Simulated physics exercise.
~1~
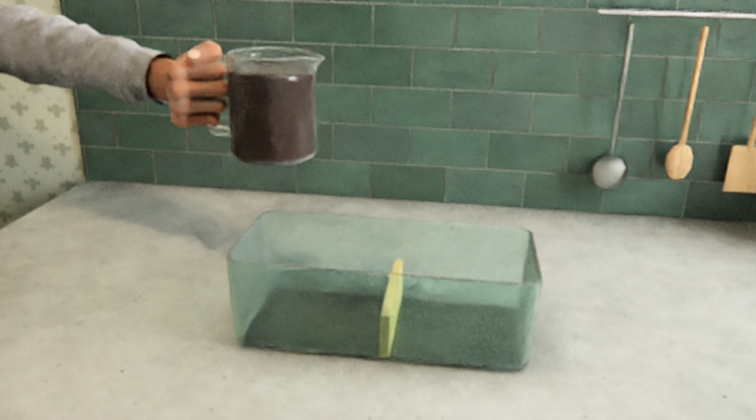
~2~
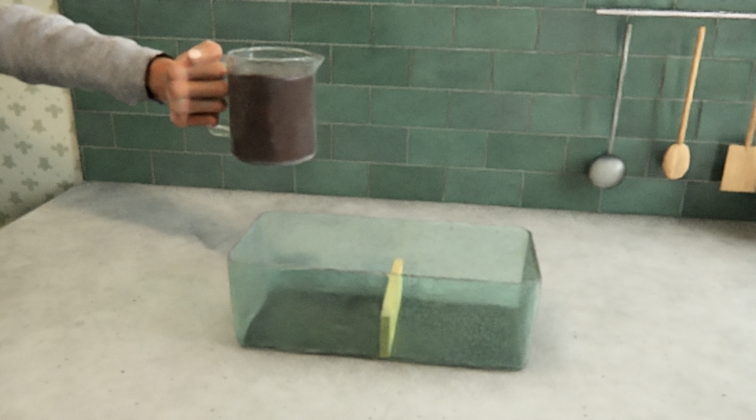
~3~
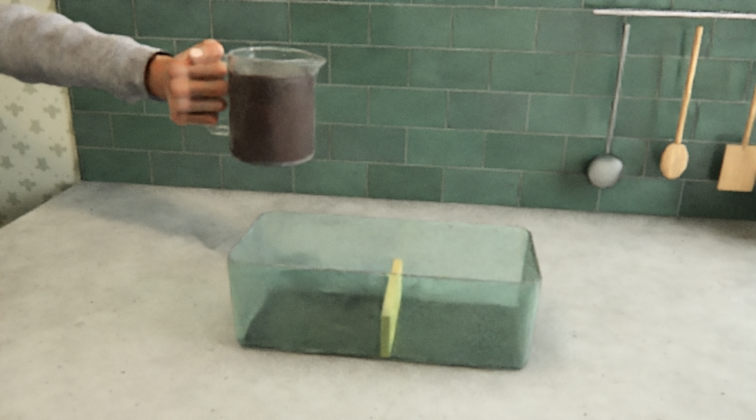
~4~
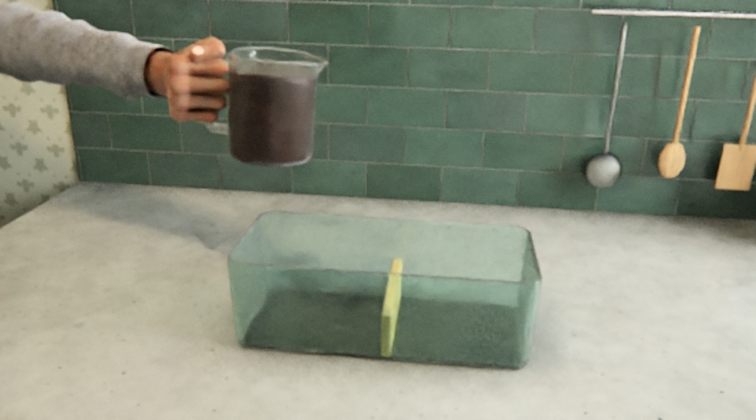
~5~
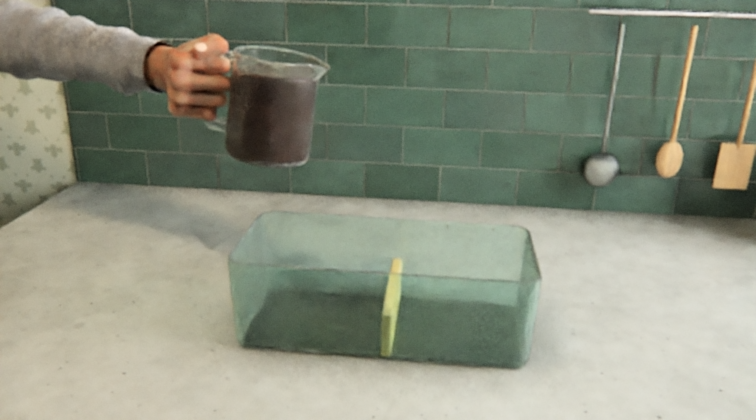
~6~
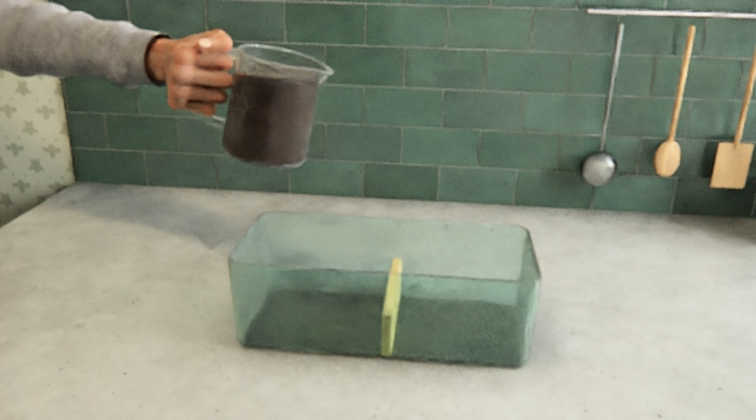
On a pale kitchen counter before green tiles, a hand holds a glass jug of dark liquid above a long, clear, greenish basin with a yellow-green divider, then gradually tilts the jug slightly to the right.
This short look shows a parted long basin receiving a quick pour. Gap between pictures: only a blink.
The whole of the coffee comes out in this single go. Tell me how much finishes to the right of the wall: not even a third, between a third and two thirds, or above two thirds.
It works out to between a third and two thirds.
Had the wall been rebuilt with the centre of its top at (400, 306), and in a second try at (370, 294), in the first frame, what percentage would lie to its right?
35 % then 85 %.
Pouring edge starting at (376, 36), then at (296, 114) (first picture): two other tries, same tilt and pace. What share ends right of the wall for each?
95 % and 5 %.
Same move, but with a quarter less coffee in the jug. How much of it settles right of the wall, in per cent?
It works out near 15 percent.
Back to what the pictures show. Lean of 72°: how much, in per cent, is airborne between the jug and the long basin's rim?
Something like 15 per cent of it.
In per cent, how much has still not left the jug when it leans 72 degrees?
Some 80 per cent has not yet come out.
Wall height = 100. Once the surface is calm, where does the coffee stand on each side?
The left comes to 20 % and the right to 20 %.
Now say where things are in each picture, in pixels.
It leans 0°; its right rim is at (324, 57); the coffee meets the walls at (234, 67) and (314, 71); the long basin's rim runs from (246, 235) to (536, 256); the wall's top is at (393, 286), in the first frame.
It leans 1°; its right rim is at (324, 58); the coffee meets the walls at (234, 68) and (314, 71), in the second frame.
It leans 2°; its right rim is at (325, 60); the coffee meets the walls at (235, 68) and (314, 73), in the third frame.
It leans 4°; its right rim is at (327, 63); the coffee meets the walls at (237, 68) and (316, 73), in the fourth frame.
It leans 8°; its right rim is at (330, 67); the coffee meets the walls at (238, 69) and (318, 73), in the fifth frame.
It leans 12°; its right rim is at (333, 71); the coffee meets the walls at (240, 71) and (322, 75), in the sixth frame.
A moment on, the jug is tipped part way and 81 per cent is still to pour, 1 is left of the wall and 1 right of it.
Next, the jug is tipped right over and 27 per cent is still to pour, 17 is left of the wall and 30 right of it.
Then the jug is tipped right over and 3 per cent is still to pour, 51 is left of the wall and 41 right of it.
Later the jug is tipped right over and 0 per cent is still to pour, 57 is left of the wall and 41 right of it.
At rest 57 per cent lies left of the wall, 41 right of it and 2 outside.
